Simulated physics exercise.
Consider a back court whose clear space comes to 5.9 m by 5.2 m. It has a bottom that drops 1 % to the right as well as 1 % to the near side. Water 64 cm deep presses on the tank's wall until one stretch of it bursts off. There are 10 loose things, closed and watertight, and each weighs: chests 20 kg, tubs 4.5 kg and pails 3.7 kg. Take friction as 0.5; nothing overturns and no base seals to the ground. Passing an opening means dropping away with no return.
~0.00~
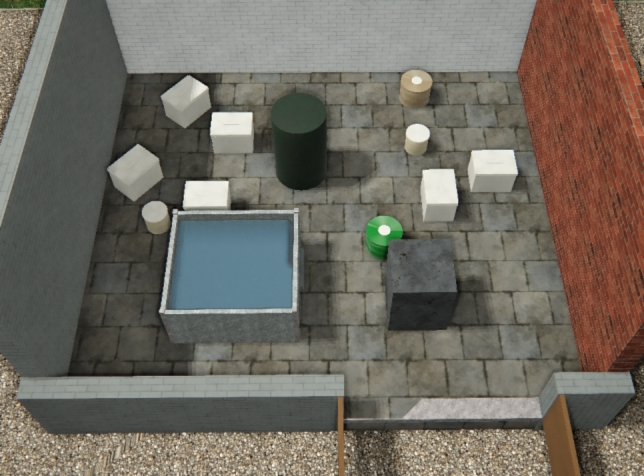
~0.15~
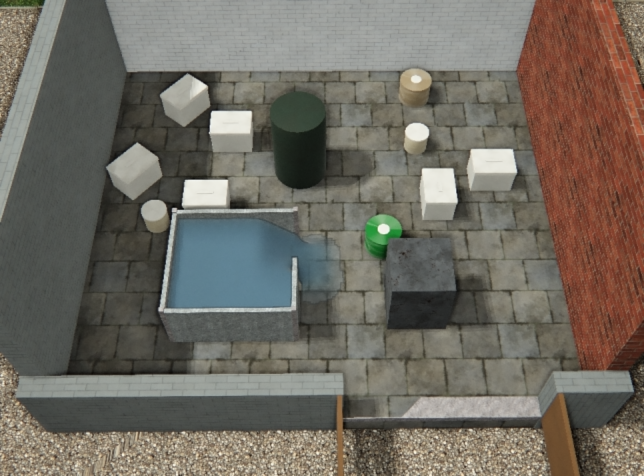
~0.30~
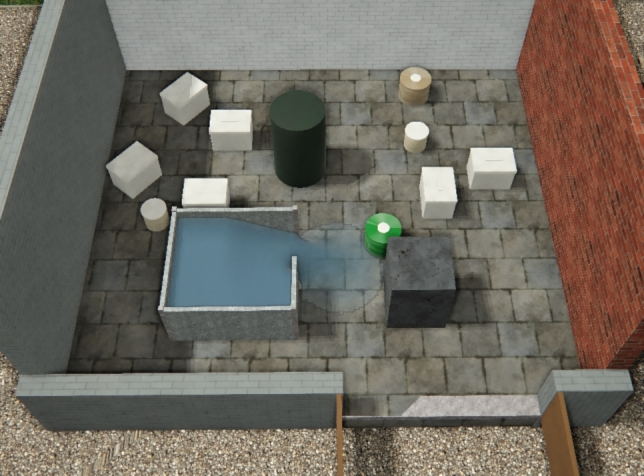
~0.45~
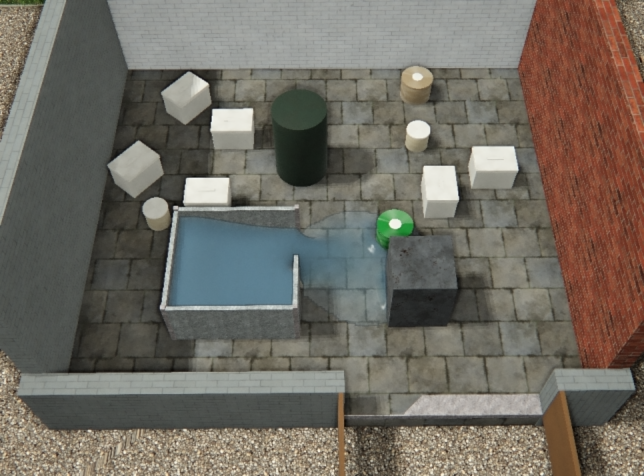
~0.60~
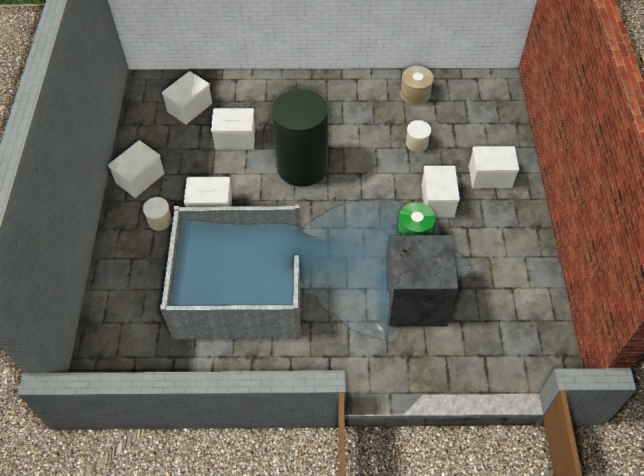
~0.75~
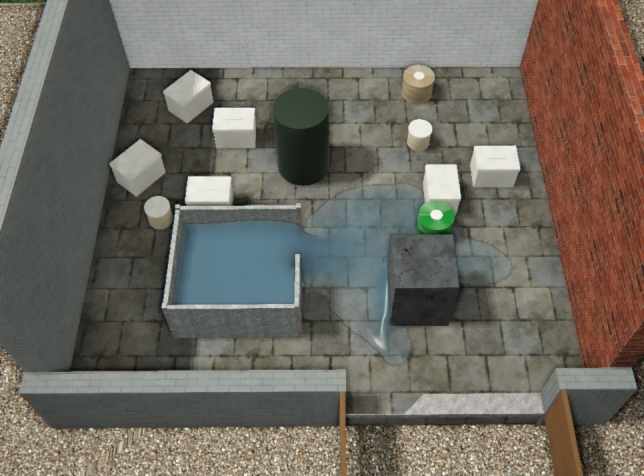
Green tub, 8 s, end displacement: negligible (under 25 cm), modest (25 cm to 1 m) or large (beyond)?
I'm guessing it covers a long distance.
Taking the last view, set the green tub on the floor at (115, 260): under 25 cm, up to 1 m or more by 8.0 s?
By that time it keeps its spot.
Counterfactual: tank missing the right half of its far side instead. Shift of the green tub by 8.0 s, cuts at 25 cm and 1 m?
Outcome for the green tub: No real movement.
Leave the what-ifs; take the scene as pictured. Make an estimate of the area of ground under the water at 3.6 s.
Roughly 18 m2.
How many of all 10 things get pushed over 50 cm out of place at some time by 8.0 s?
That makes 5.
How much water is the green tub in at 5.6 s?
Depth approx. 8 cm.
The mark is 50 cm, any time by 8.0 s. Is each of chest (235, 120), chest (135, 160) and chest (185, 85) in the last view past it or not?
In turn: Short of it, short of it, under.
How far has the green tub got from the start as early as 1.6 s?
About 200 cm by then.
After 1.6 s the green tub is near (545, 209), 2.0 m from its start, afloat; 0 of 10 are out; 1 afloat.
After 3.6 s the green tub is near (539, 179), 2.1 m from its start, afloat; 0 of 10 are out; 3 afloat.
After 5.6 s the green tub is near (512, 131), 2.3 m from its start, afloat; 0 of 10 are out; 1 afloat.
After 8.0 s the green tub is near (470, 141), 1.8 m from its start, afloat; 0 of 10 are out; 2 afloat.
